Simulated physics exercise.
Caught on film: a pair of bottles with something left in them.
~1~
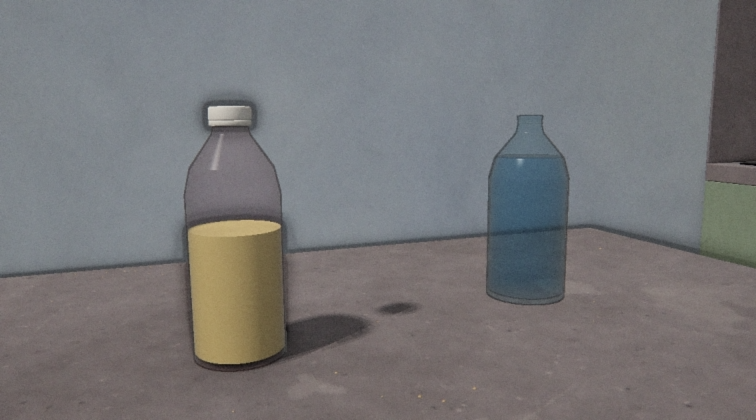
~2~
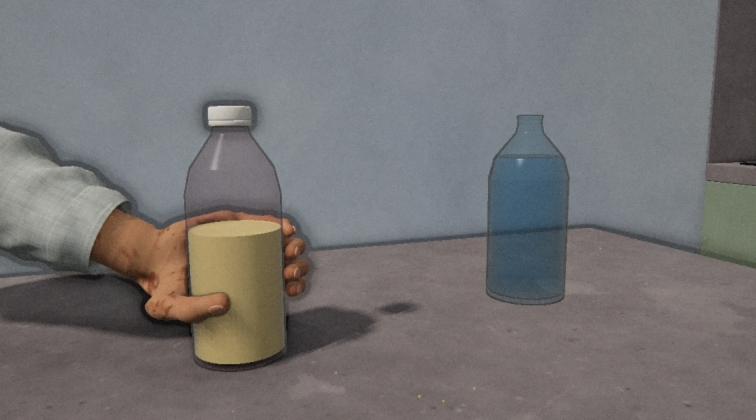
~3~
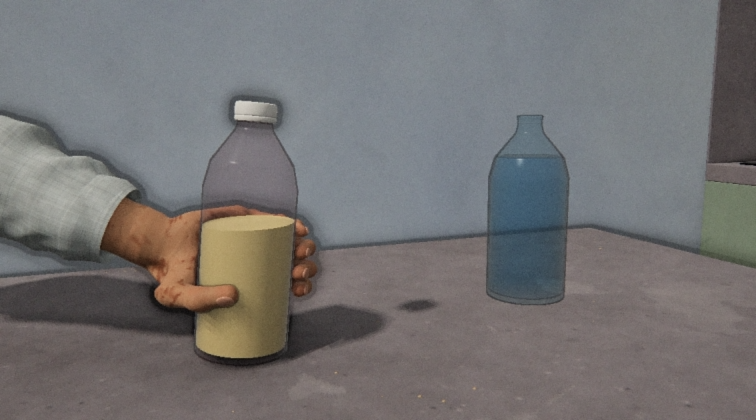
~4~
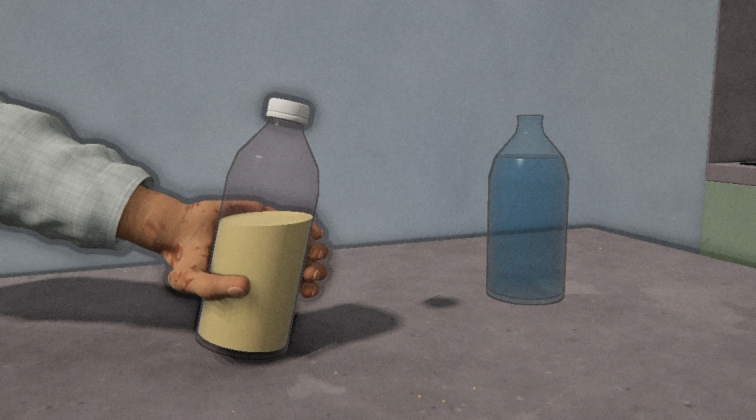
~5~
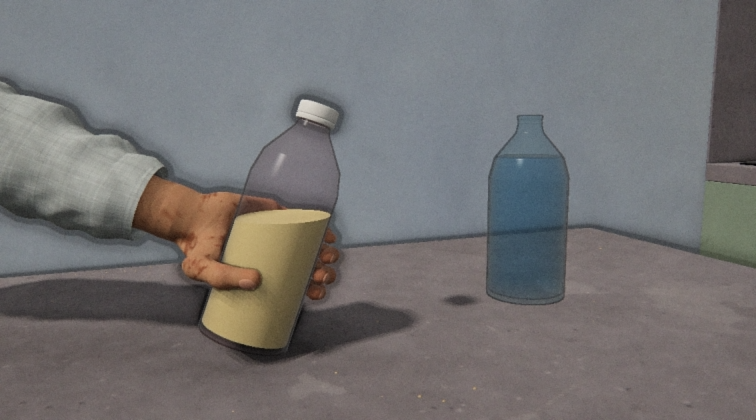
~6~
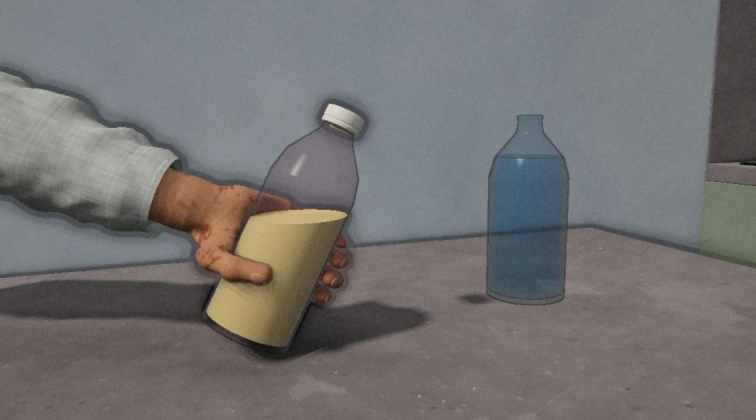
A hand grasping a capped bottle of yellow liquid and tilting it rightward, while an open blue bottle stands still.
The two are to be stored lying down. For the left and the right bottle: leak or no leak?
Left: It stays dry. Right: It runs out.
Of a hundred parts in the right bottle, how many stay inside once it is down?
I make it 40 per cent.
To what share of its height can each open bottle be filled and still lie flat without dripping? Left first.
In turn 26 and 28 per cent.
Next, the left bottle is nearly down; left bottle, dry at the neck.
After that, the left bottle lies flat; left bottle, dry at the neck.
Finally, both lie flat; left bottle, dry at the neck; right bottle, some has come out.
